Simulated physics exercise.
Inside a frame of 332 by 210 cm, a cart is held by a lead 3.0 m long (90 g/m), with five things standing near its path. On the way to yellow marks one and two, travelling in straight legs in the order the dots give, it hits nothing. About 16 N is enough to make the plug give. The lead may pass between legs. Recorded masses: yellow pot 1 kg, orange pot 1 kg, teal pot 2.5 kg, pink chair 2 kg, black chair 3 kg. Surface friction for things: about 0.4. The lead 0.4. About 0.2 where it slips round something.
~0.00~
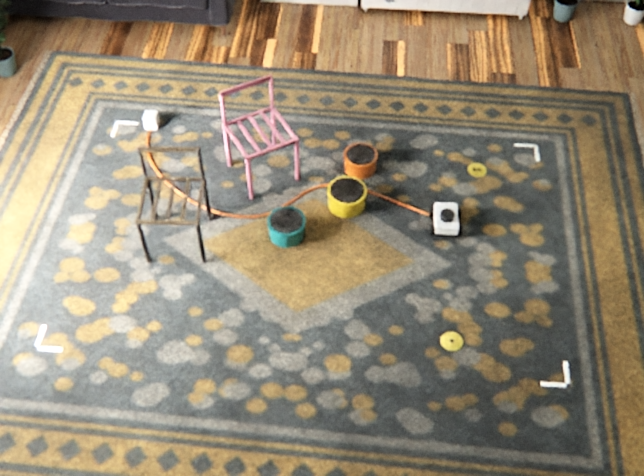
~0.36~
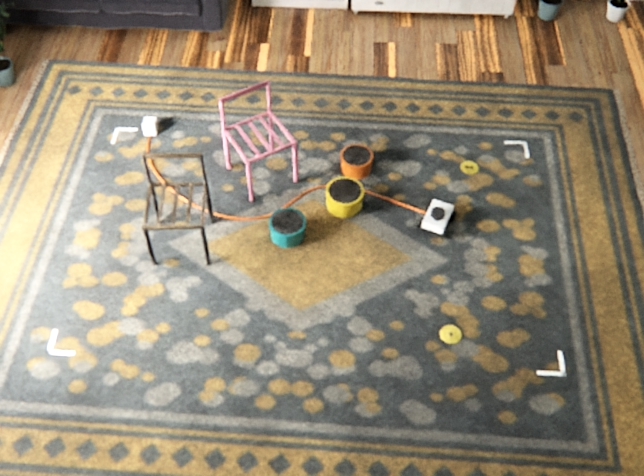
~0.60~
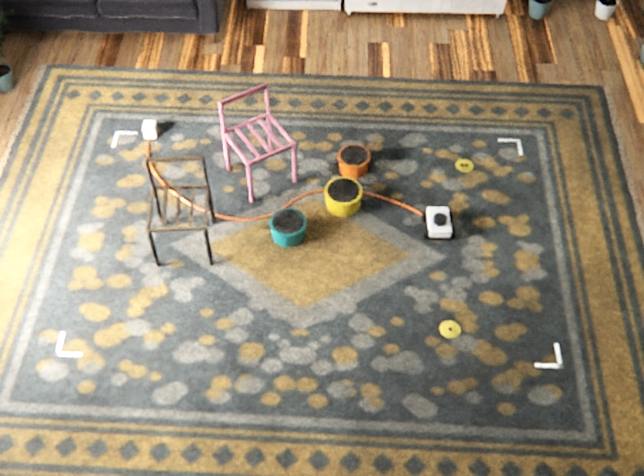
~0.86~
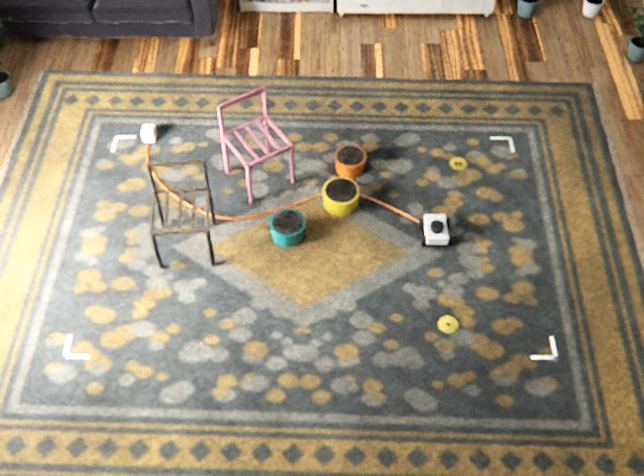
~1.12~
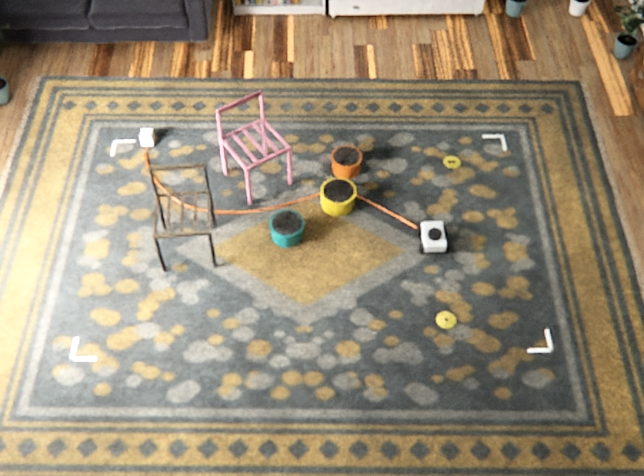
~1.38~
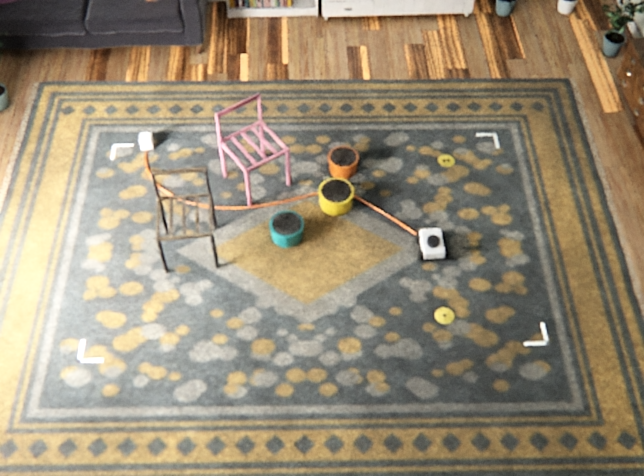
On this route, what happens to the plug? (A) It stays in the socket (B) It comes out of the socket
Option A: It stays in the socket.
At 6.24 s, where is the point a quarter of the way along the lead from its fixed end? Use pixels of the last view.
Look close to (213, 186) in the final picture.
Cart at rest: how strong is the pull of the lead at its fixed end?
It ends up near 0 N.
At 3.0 s, cart at (441, 304), 3 N at the fixed end; yellow pot 27 cm off its start.
At 4.6 s, cart at (445, 261), lead slack at the fixed end; yellow pot 35 cm off its start.
At 6.2 s, cart at (446, 204), lead slack at the fixed end; yellow pot 35 cm off its start at (326, 224).
At 7.9 s, cart at (446, 160), lead slack at the fixed end; yellow pot 35 cm off its start.
At 8.3 s, cart at (446, 160), lead slack at the fixed end; yellow pot 35 cm off its start at (326, 224).
